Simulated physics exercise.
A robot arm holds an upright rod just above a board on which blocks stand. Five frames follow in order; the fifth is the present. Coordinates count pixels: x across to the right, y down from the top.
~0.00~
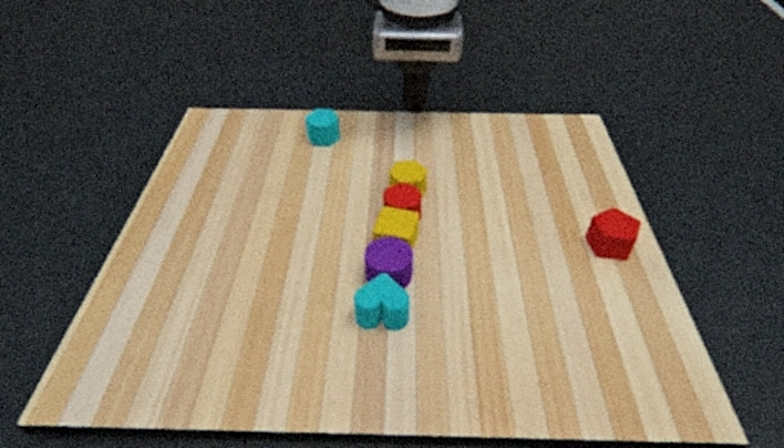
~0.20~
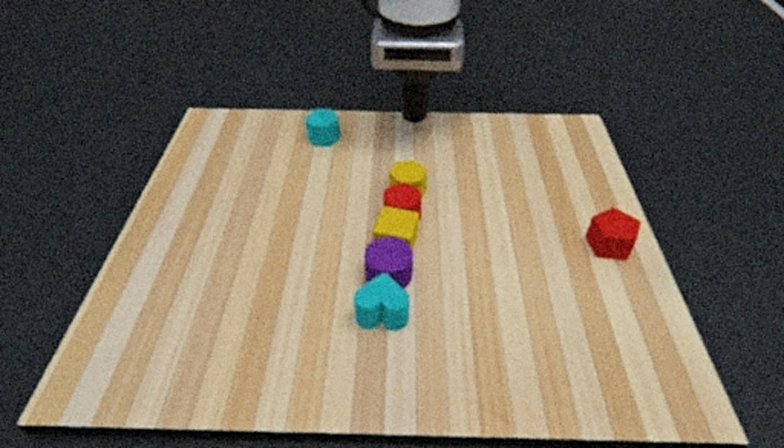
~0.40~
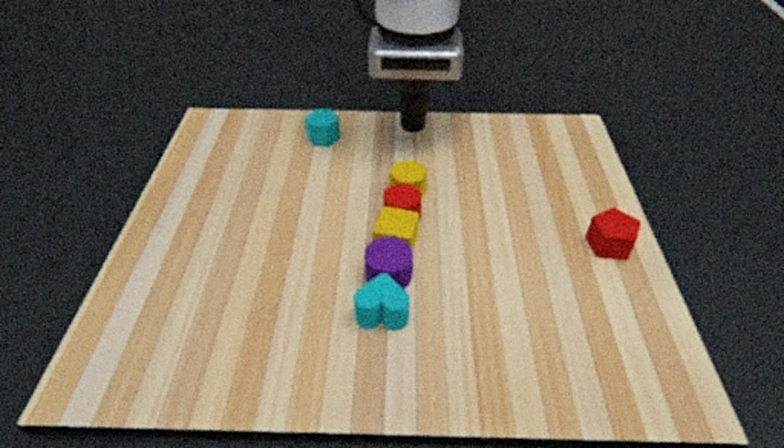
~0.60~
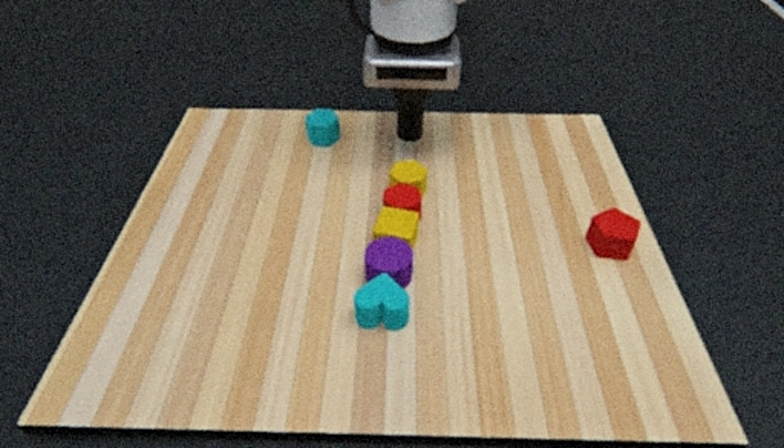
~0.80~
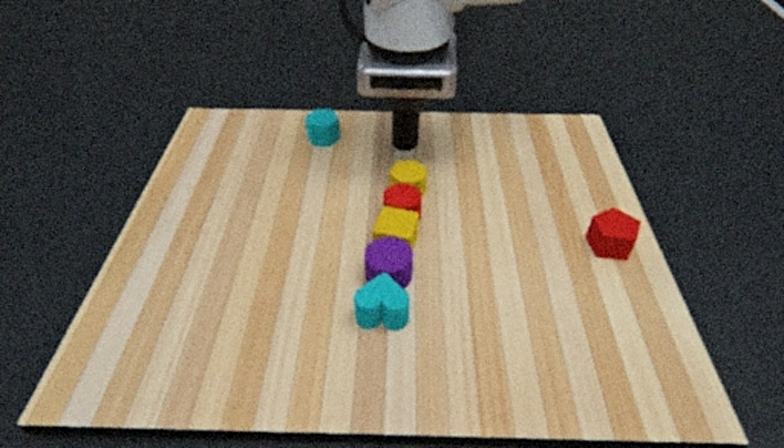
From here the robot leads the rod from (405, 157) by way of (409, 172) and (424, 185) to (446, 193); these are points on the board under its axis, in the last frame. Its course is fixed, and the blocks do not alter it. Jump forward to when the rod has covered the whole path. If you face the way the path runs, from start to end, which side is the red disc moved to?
The red disc goes right.
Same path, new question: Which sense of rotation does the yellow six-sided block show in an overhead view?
Viewed from overhead, the yellow six-sided block winds up turned clockwise.
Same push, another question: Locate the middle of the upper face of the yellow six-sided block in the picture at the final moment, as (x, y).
Just about (412, 183).
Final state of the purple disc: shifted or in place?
By the time the path is finished, it has moved at least a centimetre.
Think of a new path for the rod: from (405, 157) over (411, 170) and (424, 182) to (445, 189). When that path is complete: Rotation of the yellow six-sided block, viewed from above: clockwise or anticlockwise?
Rotation: Clockwise.
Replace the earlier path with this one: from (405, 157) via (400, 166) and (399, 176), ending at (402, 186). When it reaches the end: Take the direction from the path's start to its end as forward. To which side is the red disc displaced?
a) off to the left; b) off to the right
I choose a.
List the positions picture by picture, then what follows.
In the first picture, rod tip (415, 108); block tops, purple disc (389, 253); yellow four-sided block (396, 221); red disc (403, 195); yellow six-sided block (408, 170).
In the second picture, rod (415, 117); blocks unchanged.
In the third picture, rod (413, 127); blocks unchanged.
In the fourth picture, rod (410, 136); blocks unchanged.
In the fifth picture, rod (405, 145); purple disc (389, 253); yellow four-sided block (396, 221); red disc (403, 195); yellow six-sided block (408, 170).
The first path, step by step. Halfway along, rod (415, 166); purple disc (389, 258); yellow four-sided block (395, 226); red disc (396, 199); yellow six-sided block (407, 176), turned 25° clockwise.
At the end, rod (447, 181); purple disc (388, 263); yellow four-sided block (390, 230), turned 25° anticlockwise; red disc (387, 203); yellow six-sided block (412, 183), turned 65° clockwise.
